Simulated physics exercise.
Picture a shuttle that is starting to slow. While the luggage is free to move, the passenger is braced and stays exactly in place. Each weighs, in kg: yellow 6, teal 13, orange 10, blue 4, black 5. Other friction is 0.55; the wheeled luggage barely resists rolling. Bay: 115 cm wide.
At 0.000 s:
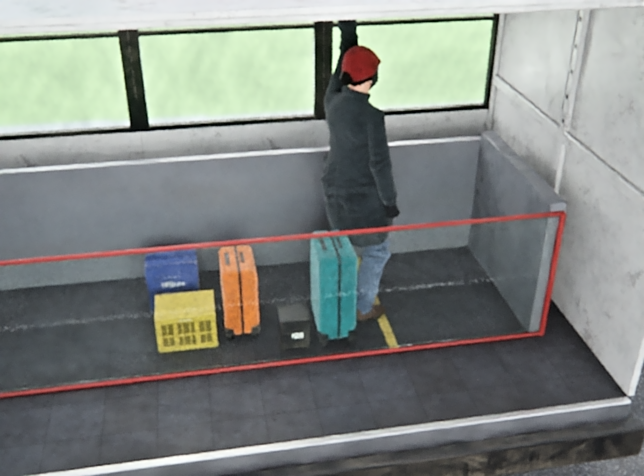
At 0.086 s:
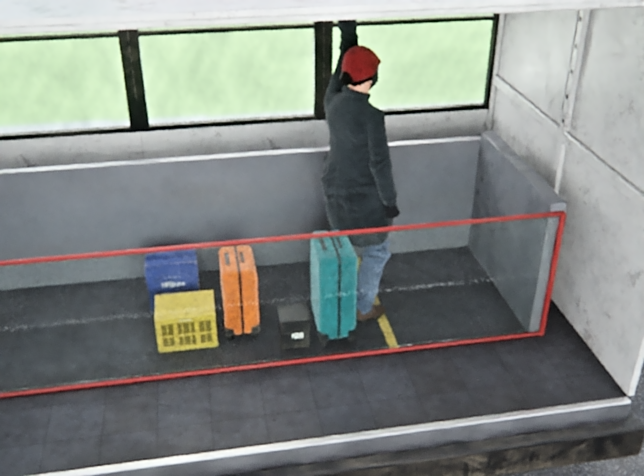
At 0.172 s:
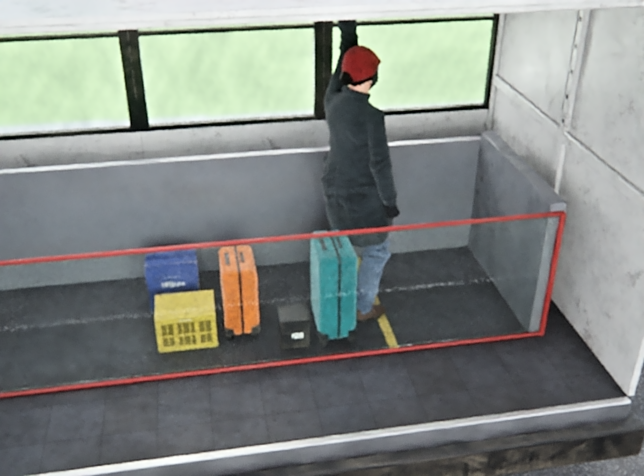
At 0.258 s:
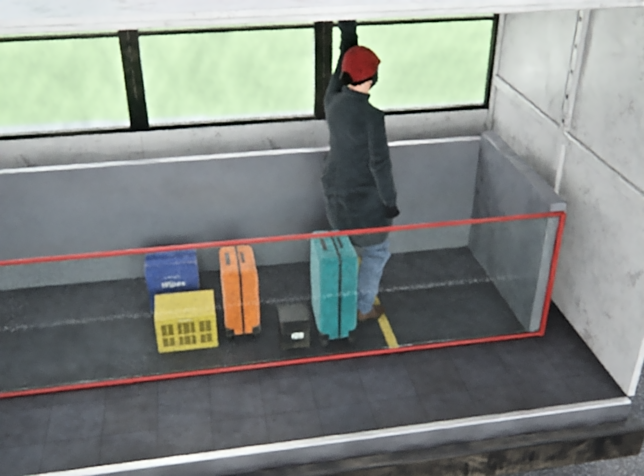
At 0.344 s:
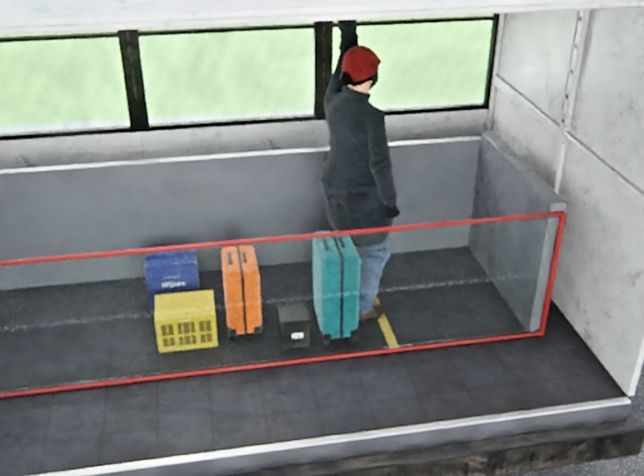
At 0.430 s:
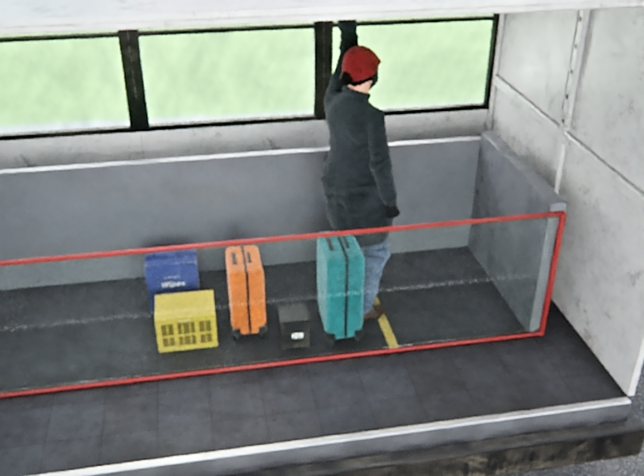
The footage shows a person in a red hat and dark coat holding a raised arm by the windows, beside suitcases, crates and a small dark box, while the orange and teal suitcases shift very slightly right and the rest stays still.
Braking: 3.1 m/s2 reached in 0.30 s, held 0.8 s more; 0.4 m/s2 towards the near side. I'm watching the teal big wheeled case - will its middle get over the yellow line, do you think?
I expect it to come up short of the line.
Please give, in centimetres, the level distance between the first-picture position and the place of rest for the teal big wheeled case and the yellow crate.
I'd put the teal big wheeled case at roughly 15 and the yellow crate at roughly 0.
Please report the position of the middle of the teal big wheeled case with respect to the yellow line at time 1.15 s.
Around 25 cm shy of the mark.
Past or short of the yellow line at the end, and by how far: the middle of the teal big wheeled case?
It comes to rest close to 25 cm short of it.
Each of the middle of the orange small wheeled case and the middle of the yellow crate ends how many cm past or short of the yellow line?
Orange small wheeled case: 40 cm short; yellow crate: 130 cm short.
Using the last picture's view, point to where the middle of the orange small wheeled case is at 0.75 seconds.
(278, 290).
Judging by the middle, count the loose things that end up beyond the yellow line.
Total: 0.
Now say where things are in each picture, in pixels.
In the first picture, teal big wheeled case (333, 287), blue carton (174, 281).
In the second picture, teal big wheeled case (333, 287), blue carton (174, 281).
In the third picture, teal big wheeled case (333, 287), blue carton (174, 281).
In the fourth picture, teal big wheeled case (333, 287), blue carton (174, 281).
In the fifth picture, teal big wheeled case (335, 287), blue carton (174, 281).
In the sixth picture, teal big wheeled case (340, 287), blue carton (174, 281).
After 0.75 s the teal big wheeled case is 23 cm short of the yellow line, tilted 0°, near (353, 290) in the last picture's view; the blue carton 136 cm short of the yellow line, tilted 0°.
After 1.15 s the teal big wheeled case is 23 cm short of the yellow line, tilted 0°, near (353, 290) in the last picture's view; the blue carton 136 cm short of the yellow line, tilted 0°.
After 1.65 s the teal big wheeled case is 23 cm short of the yellow line, tilted 0°, near (353, 290) in the last picture's view; the blue carton 136 cm short of the yellow line, tilted 0°.
Final state at 1.9 s, yellow crate stops short of the yellow line; teal big wheeled case stops short of the yellow line; orange small wheeled case stops short of the yellow line; blue carton stops short of the yellow line; black tub stops short of the yellow line.
